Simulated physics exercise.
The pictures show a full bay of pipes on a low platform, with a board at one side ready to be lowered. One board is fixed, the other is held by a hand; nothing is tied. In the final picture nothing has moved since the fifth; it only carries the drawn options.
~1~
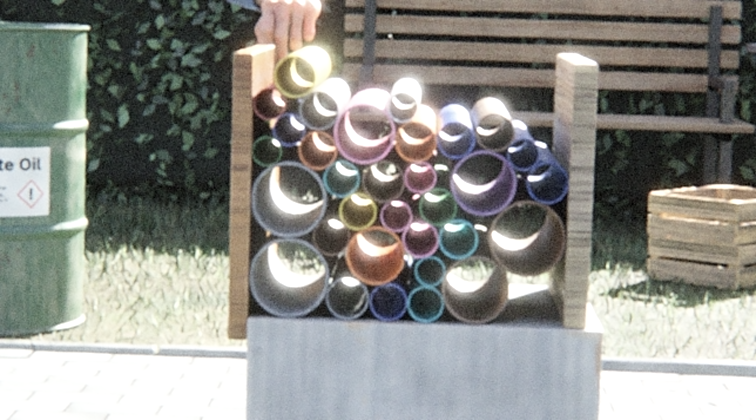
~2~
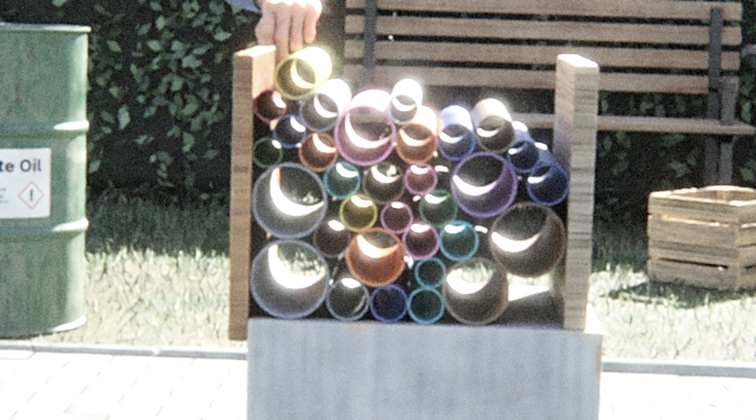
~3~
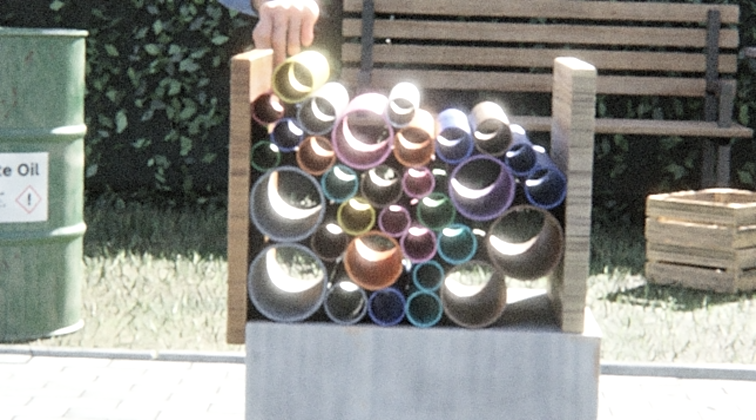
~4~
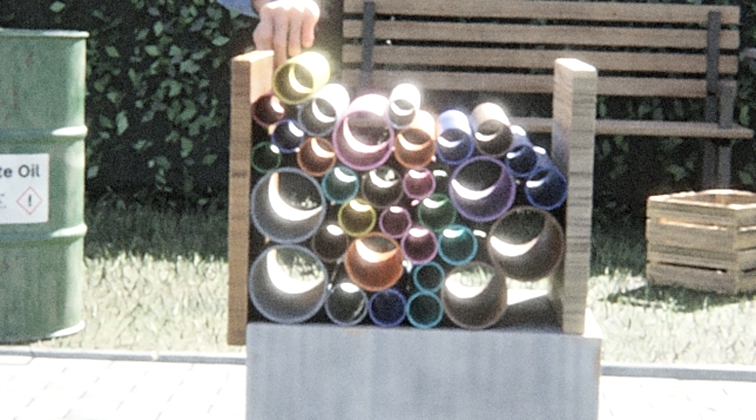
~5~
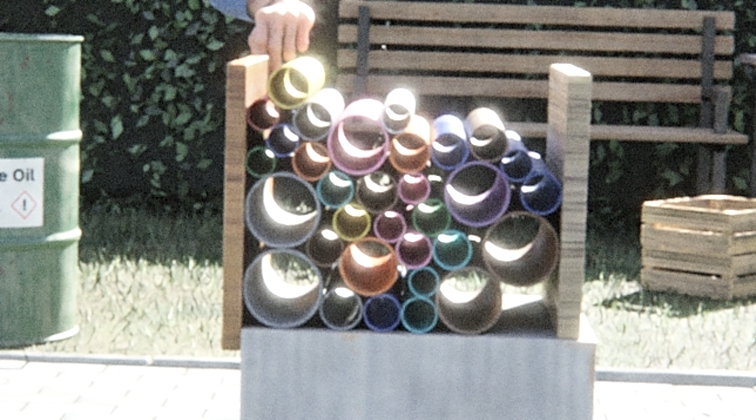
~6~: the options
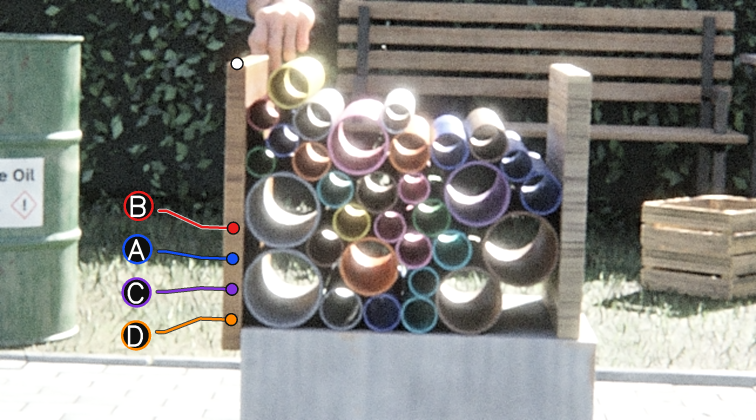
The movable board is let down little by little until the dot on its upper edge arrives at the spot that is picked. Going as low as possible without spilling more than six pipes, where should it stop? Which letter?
It can be let down to B.
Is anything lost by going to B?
At B: Yes.
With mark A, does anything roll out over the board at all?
Yes, at A.
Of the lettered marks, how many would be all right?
One of them.
On the marked copy, A at (232, 259); B at (233, 229); C at (232, 289); D at (231, 320); the white dot at (237, 64).
Following B. Soon after the start, top of the board (246, 137).
Later, top of the board (244, 219).
In the end, top of the board (244, 228), five out over the board.
As for the rest, A more than six out over the board; C more than six out over the board; D more than six out over the board.
